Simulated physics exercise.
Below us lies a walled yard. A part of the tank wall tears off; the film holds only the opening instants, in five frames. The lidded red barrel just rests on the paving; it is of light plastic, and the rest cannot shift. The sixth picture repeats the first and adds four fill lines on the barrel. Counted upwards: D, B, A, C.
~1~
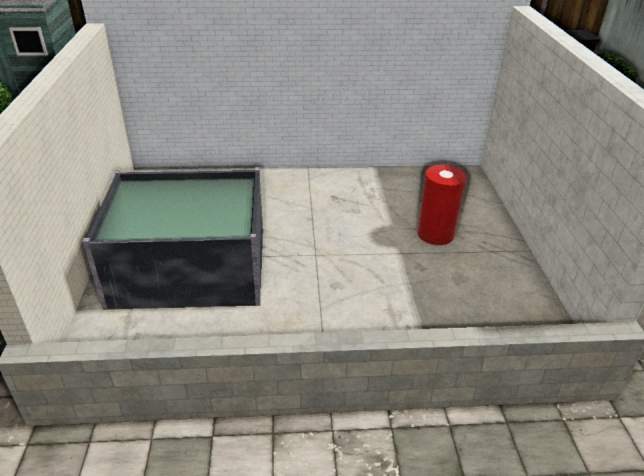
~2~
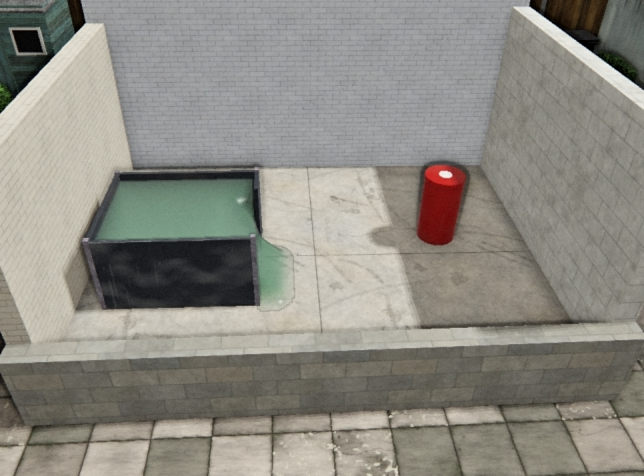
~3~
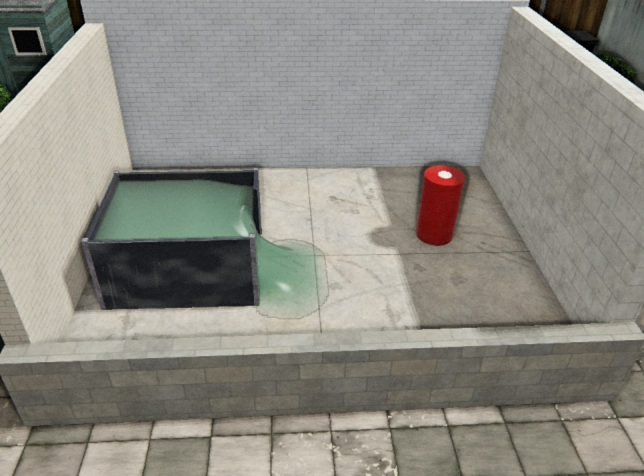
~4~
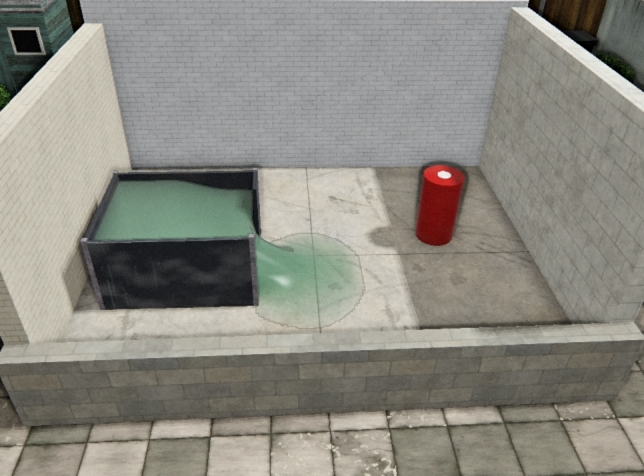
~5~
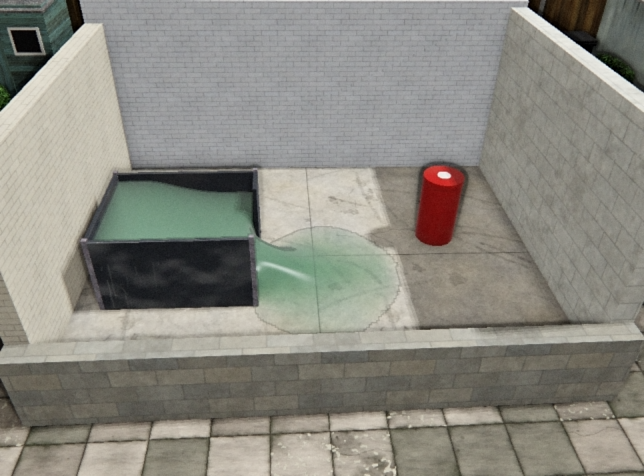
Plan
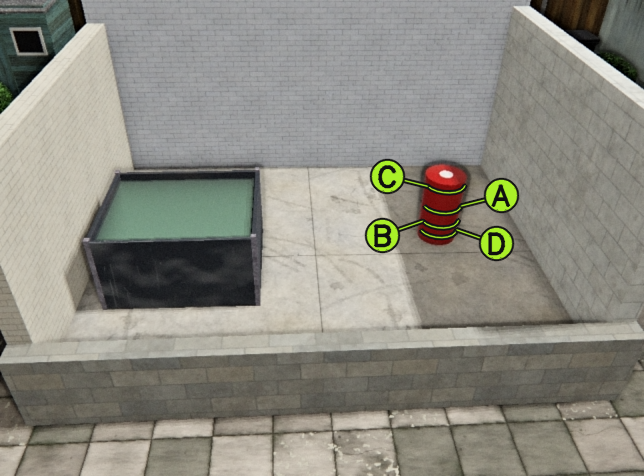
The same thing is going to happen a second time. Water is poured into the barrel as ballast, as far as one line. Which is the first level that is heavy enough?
A.
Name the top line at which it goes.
B it is.
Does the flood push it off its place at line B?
Yes, it does.
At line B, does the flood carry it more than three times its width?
No.
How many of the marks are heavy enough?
Two of them.
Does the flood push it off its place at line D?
Yes, that goes wrong.
On the marked copy, A at (446, 213); B at (443, 228); C at (449, 192); D at (441, 237); from the bottom up D, B, A, C.
Choosing A, it does not move.
Choosing B, it is pushed about its own width away.
Choosing C, it does not move.
Choosing D, it is pushed about 5 times its own width away.
